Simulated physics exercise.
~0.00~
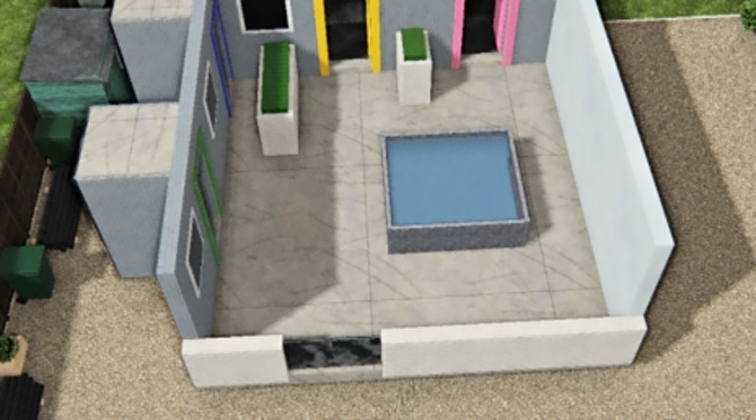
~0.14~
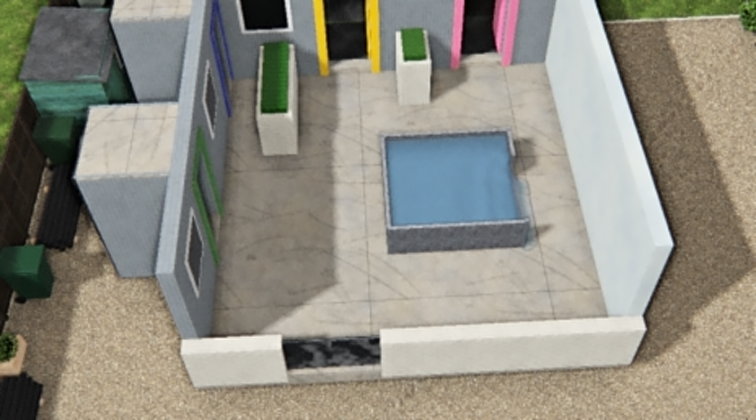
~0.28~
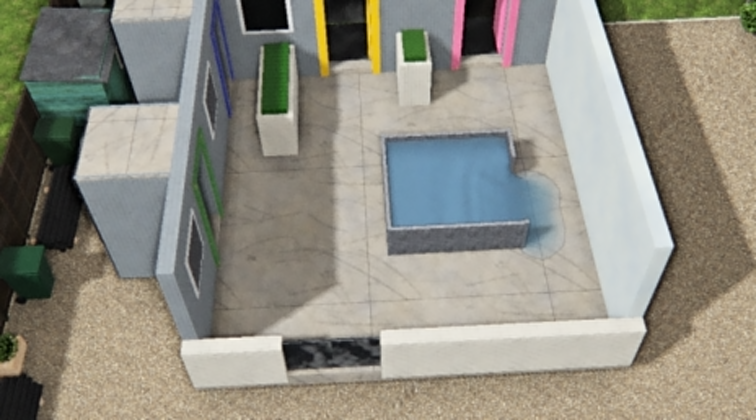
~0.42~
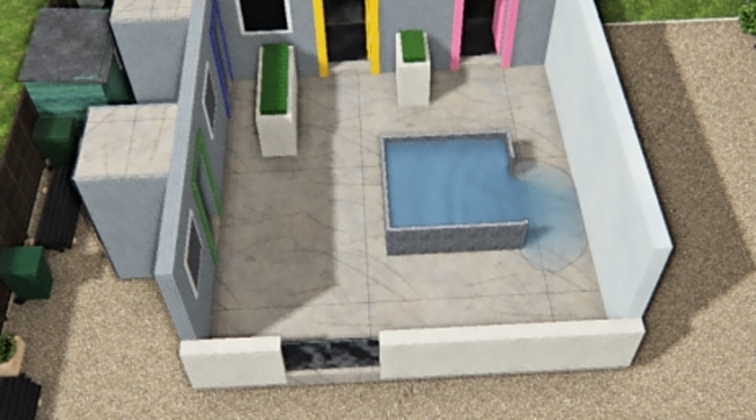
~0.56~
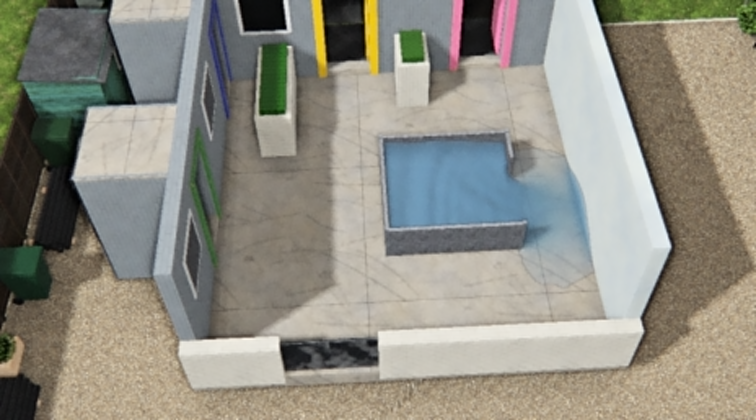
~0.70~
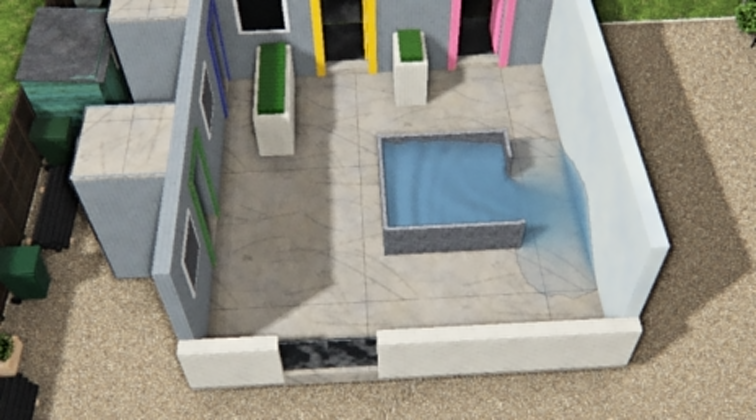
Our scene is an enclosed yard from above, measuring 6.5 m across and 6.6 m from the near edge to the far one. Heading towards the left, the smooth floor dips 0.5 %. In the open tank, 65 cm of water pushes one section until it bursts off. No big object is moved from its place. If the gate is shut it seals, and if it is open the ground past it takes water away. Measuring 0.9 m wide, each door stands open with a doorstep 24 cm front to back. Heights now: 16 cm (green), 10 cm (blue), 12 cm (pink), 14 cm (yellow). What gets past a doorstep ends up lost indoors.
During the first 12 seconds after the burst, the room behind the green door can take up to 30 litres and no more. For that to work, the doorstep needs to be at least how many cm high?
At least about 7.5 cm high.
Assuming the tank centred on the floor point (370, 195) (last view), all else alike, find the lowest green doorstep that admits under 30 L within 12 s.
A minimum of about 6.5 cm.
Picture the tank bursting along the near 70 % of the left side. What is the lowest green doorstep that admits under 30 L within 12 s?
In that case you'd want it roughly 27 cm high.
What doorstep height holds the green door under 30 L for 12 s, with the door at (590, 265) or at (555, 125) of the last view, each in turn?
Roughly 25 cm, then roughly 6.0 cm.
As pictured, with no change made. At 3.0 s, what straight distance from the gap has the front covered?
Distance from gap: Approx. 4.6 m.
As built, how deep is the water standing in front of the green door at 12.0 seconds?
Roughly 7.5 cm deep.
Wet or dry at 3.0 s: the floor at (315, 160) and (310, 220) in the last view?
Note: Point one not yet reached; point two not yet reached.
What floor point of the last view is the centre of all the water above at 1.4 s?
About (485, 208).
After 1.4 s water covers 15 % of the floor, deepest (49 cm) near (570, 220); it has not reached the green door.
After 3.0 s water covers 45 % of the floor, deepest (37 cm) near (609, 334); it has not reached the green door.
After 12.0 s water covers 100 % of the floor, deepest (14 cm) near (229, 89); 7 cm at the green door, 0 litres in over its 16 cm doorstep.
At the green door as built, the water arrived by 4.6 s and peaked near 14 cm at 5.4 s.
With a doorstep of 6.5 cm, 49 litres would have come in within the 12 s; with 8.5 cm, 19 litres. So under 30 litres takes about 7.5 cm.
